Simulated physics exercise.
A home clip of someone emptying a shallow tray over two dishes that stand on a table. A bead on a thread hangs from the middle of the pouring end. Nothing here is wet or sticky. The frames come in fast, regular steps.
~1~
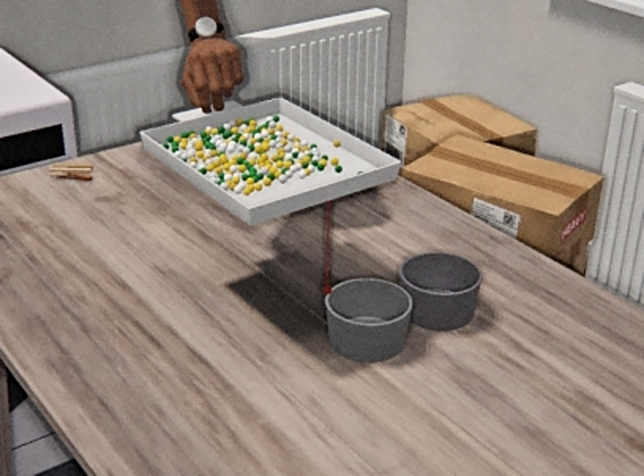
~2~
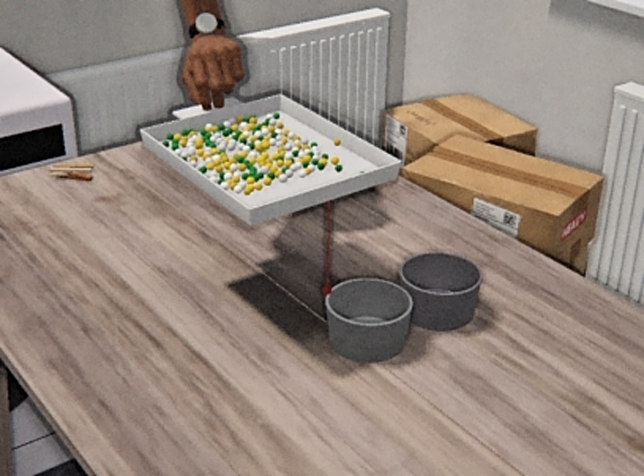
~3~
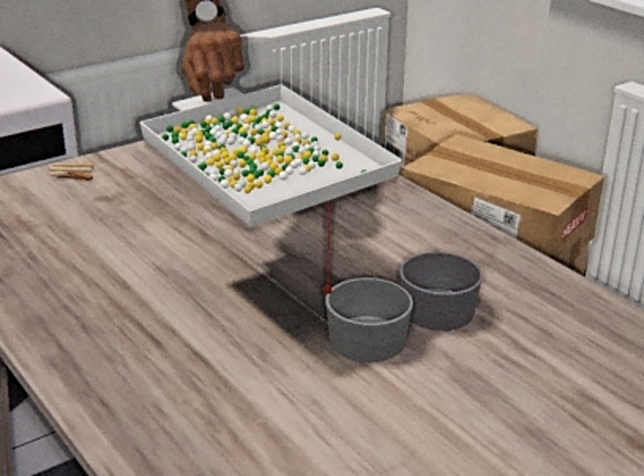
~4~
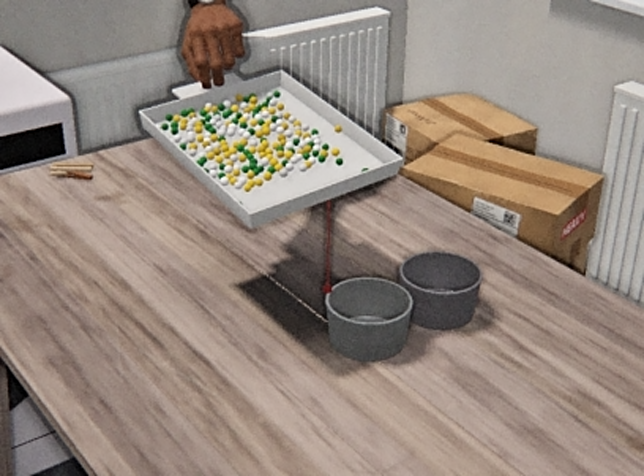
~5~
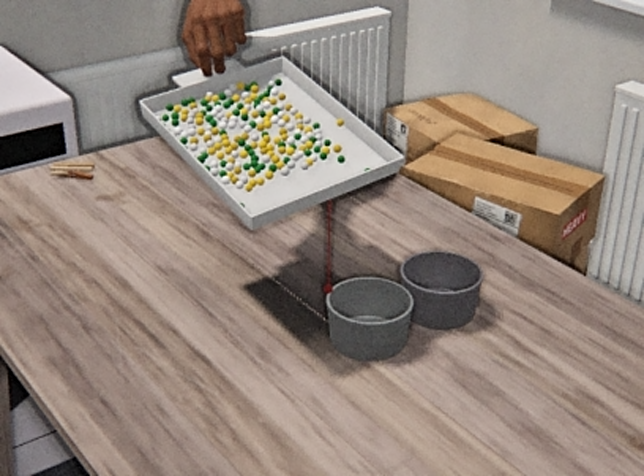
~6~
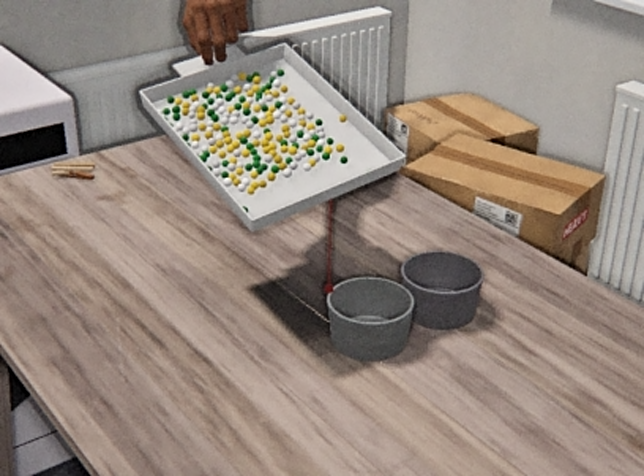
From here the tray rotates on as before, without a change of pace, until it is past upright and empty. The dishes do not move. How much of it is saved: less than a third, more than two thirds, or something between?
In the dishes lies less than a third of it.
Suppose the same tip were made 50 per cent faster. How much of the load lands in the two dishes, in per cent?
Some 0 per cent.
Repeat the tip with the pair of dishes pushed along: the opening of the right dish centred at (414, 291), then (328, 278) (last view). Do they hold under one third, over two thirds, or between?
The first try: Below one third. The second: Below one third.
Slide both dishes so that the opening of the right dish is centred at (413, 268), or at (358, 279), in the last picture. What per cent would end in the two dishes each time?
Near 0 % and 20 %.
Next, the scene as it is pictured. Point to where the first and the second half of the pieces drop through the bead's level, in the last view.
First near (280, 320), later near (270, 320).
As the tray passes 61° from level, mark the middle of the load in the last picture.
Roughly at (278, 196).
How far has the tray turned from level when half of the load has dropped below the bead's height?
At about 105°.
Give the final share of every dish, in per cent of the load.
For the left dish some 0 %, for the right dish some 0 %.
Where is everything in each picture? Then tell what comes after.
In the first frame, corners of the pouring end at (250, 207) and (397, 162), level; middle of the load at (246, 151), round plastic beads; left dish at (395, 336); right dish at (467, 306); bead on its thread at (327, 290).
In the second frame, corners of the pouring end at (250, 207) and (397, 161), level; middle of the load at (247, 150).
In the third frame, corners of the pouring end at (251, 209) and (398, 160), tipped barely, lowest at the left corner; middle of the load at (247, 144).
In the fourth frame, corners of the pouring end at (251, 211) and (399, 158), tipped a little, lowest at the left corner; middle of the load at (247, 136).
In the fifth frame, corners of the pouring end at (252, 214) and (400, 156), tipped a little, lowest at the left corner; middle of the load at (248, 129).
In the sixth frame, corners of the pouring end at (253, 217) and (402, 155), tipped clearly, lowest at the left corner; middle of the load at (250, 125), nearly all on the move; left dish at (396, 335); right dish at (468, 305).
Soon after the last picture, tray tipped steeply; most on the tray; a stray few outside both; a small part in the air.
A little later, tray tipped right over; about a third on the tray; about a quarter outside both; about a third in the air.
Later still, tray tipped past a quarter turn; all outside both.
By the end, tray tipped past a quarter turn; none in the left dish; none in the right dish; all outside both.
